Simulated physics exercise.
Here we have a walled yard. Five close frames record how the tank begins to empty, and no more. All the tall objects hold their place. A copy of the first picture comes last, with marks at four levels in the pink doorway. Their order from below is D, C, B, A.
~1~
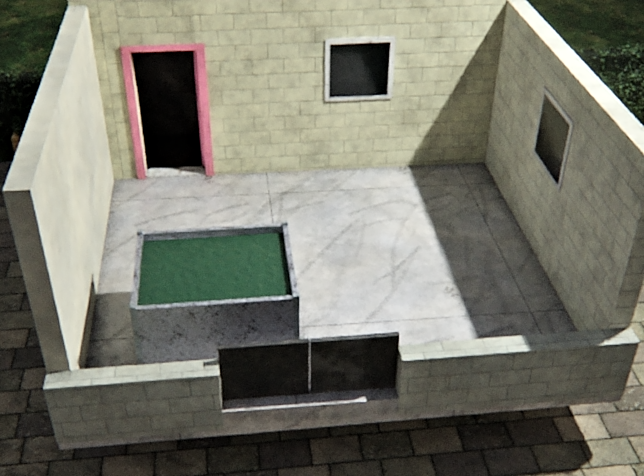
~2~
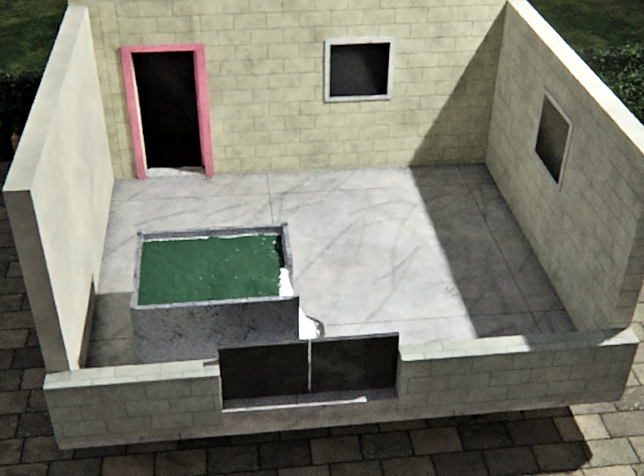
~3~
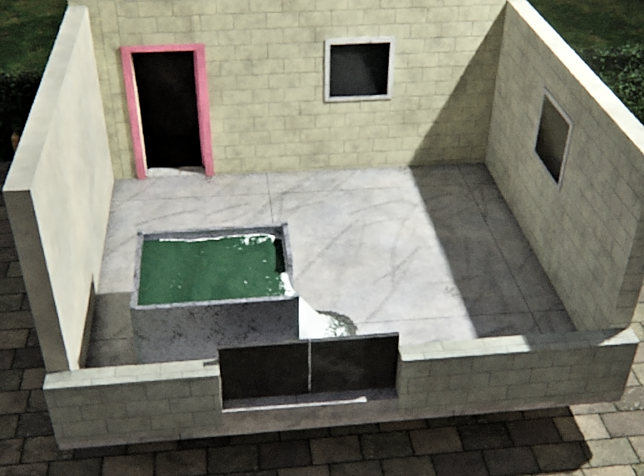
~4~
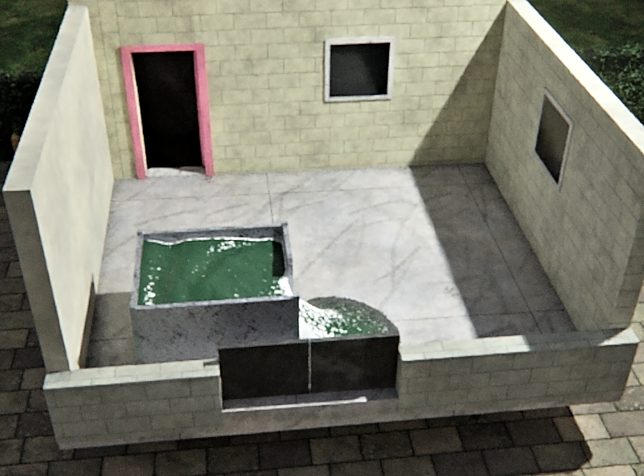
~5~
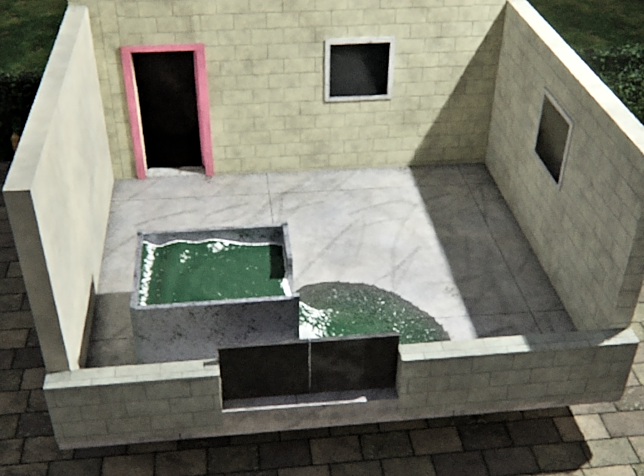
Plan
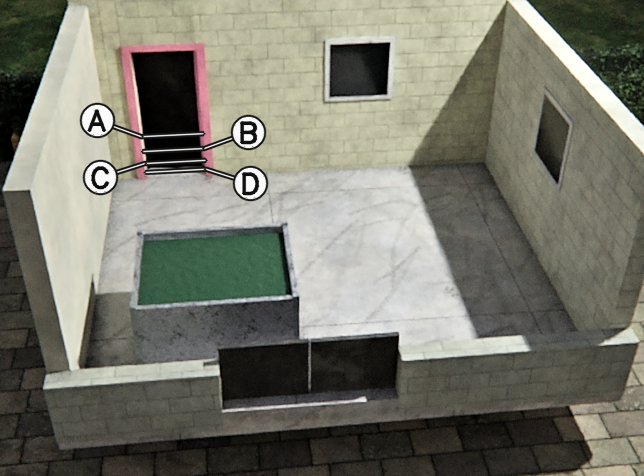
The clip shows a walled yard with a pink doorway and a tank of still green water, which then ripples and pours out at the tank's right side, spreading rightward over the pale floor in a widening, rounded sheet.
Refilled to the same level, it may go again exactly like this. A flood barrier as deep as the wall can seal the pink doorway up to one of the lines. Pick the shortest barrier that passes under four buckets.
Take D.
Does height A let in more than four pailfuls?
No, not at all.
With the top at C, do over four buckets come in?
No, not at all.
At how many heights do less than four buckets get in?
All of them.
On the marked copy, A at (172, 135); B at (173, 150); C at (175, 161); D at (176, 170); from the bottom up D, C, B, A.
With A, nothing gets over.
With B, nothing gets over.
With C, nothing gets over.
With D, a splash gets over, under a bucket.
